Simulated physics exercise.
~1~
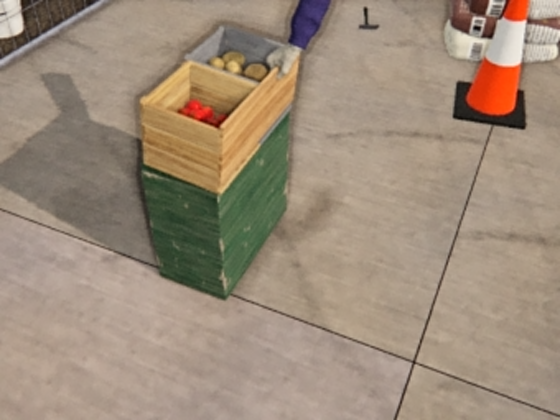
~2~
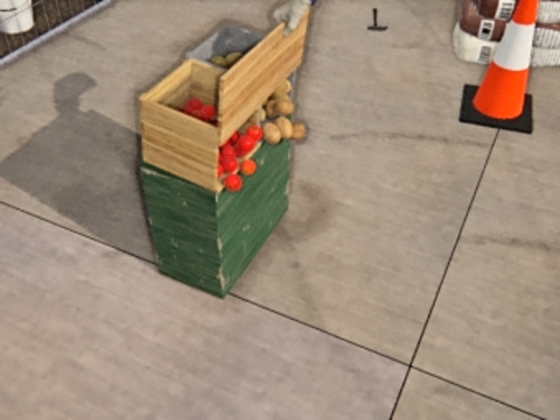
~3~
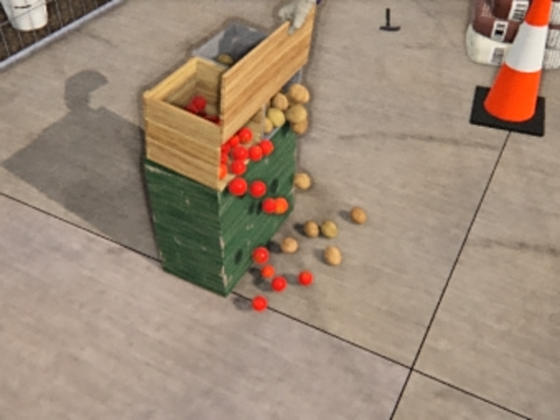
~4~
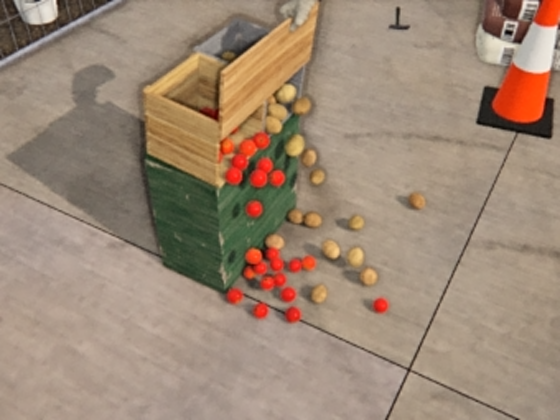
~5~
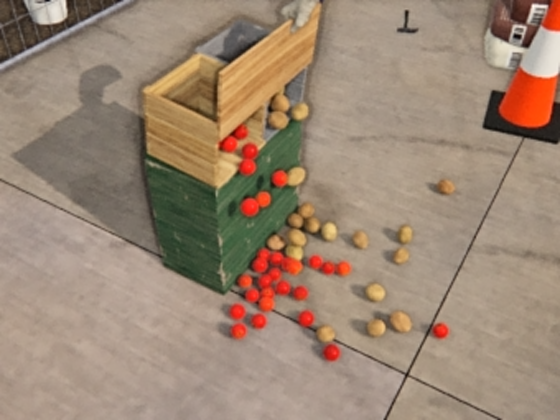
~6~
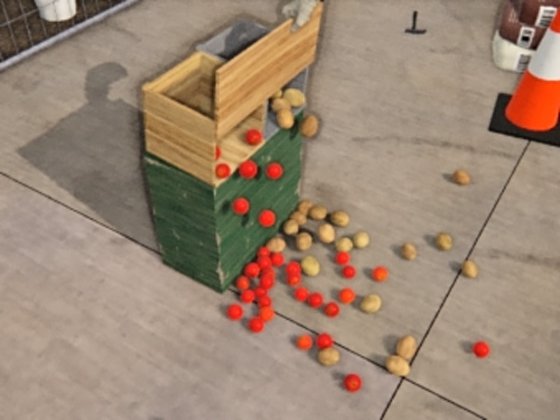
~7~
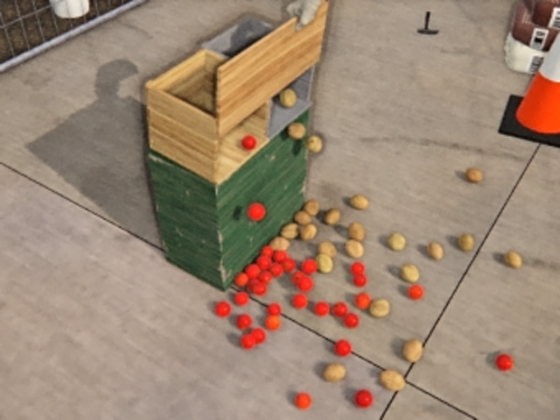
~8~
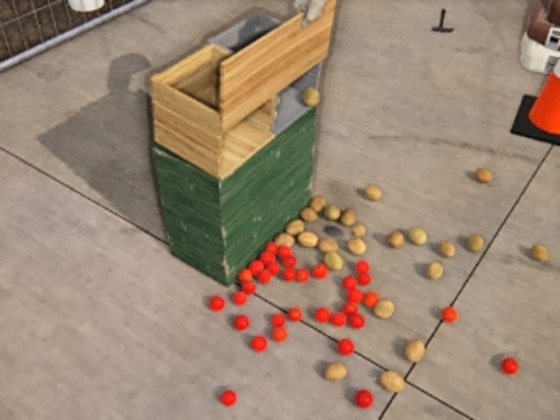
On a paved concrete floor near an orange and white cone, a green block holds up a wooden hopper of red balls beside a grey hopper of potatoes. A gloved hand at the top raises the wooden gate along their front side. Red balls and potatoes spill out beneath it, tumble down the green face and bounce onto the floor. The stream thins as the pieces pile at the base and some roll outward, potatoes mostly farther right. By the end, the gate is still up, the wooden hopper looks empty, and the pieces lie scattered across the floor.
